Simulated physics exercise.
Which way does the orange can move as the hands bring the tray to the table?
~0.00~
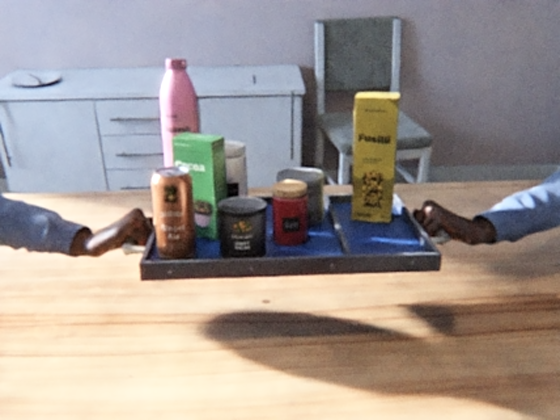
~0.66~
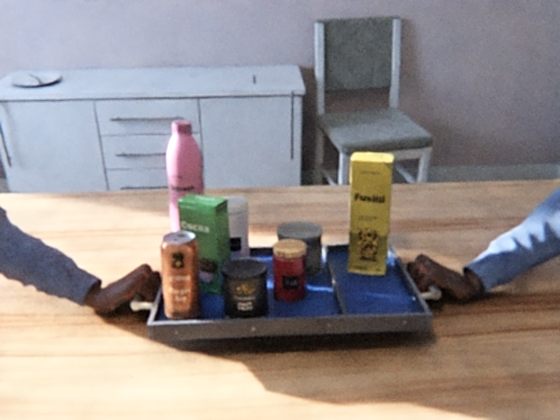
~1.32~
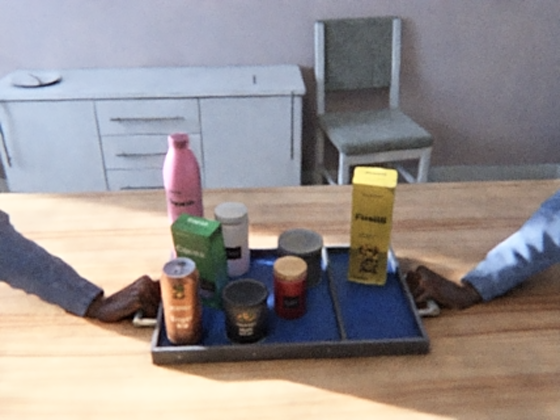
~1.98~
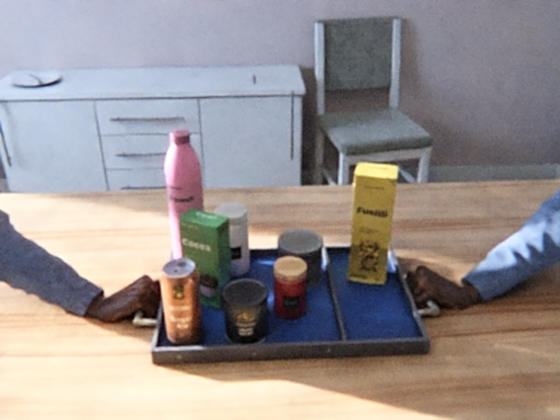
The orange can moves down along with the tray.
